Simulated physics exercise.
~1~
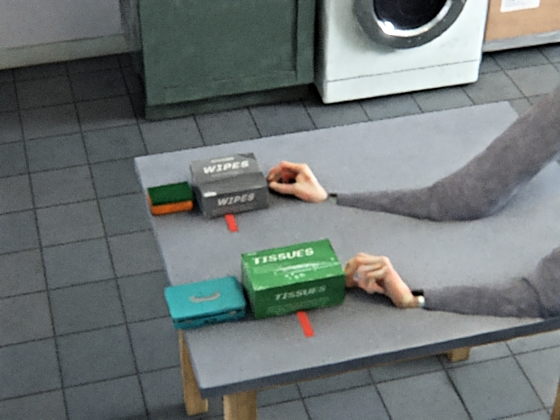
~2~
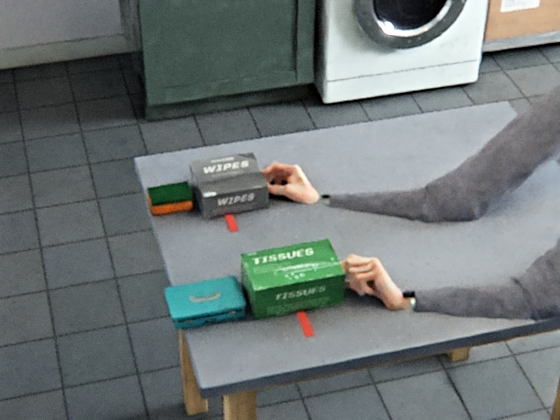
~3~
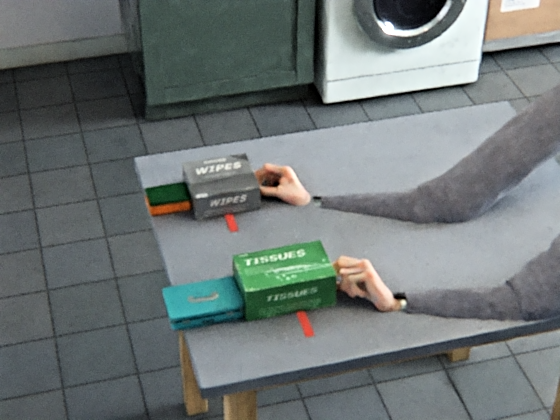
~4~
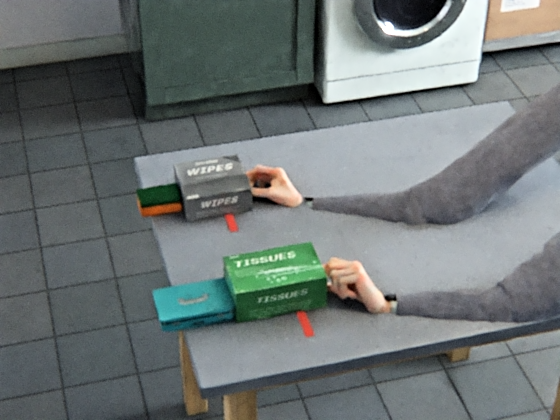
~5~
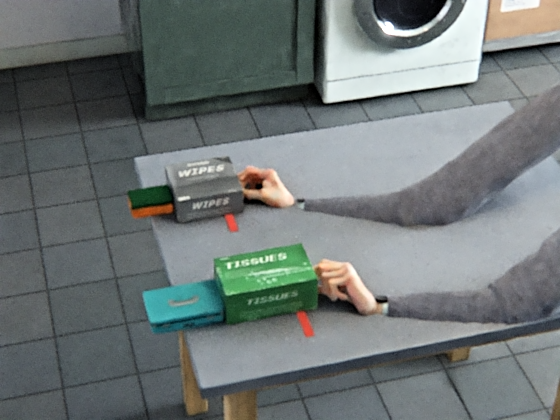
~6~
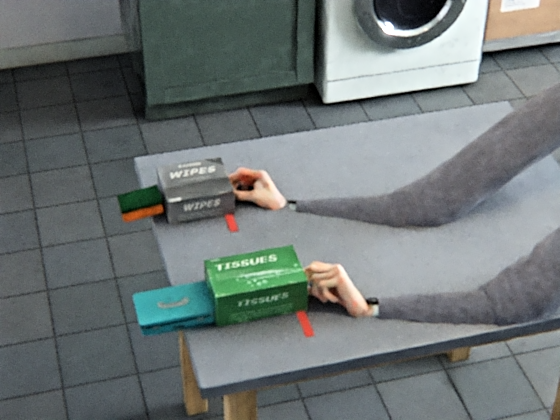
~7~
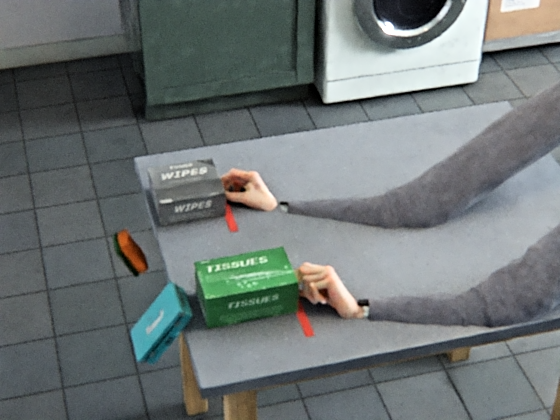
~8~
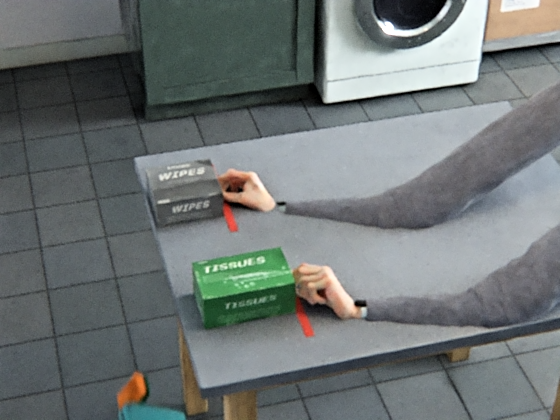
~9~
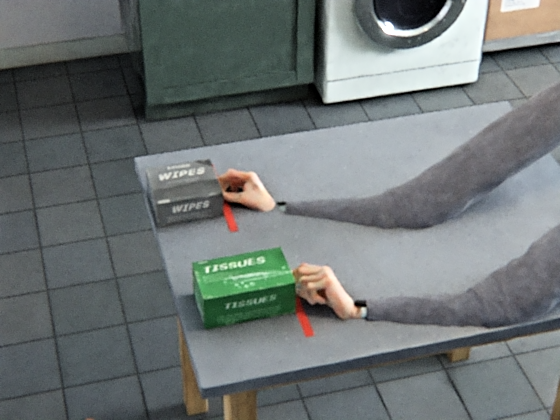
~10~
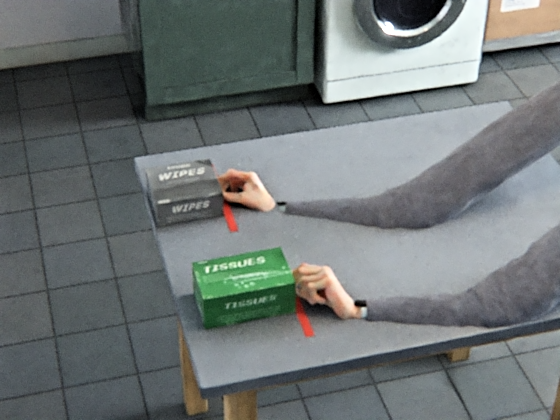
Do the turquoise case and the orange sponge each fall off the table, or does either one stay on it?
The turquoise case falls off the edge of the table, and the orange sponge falls off too.
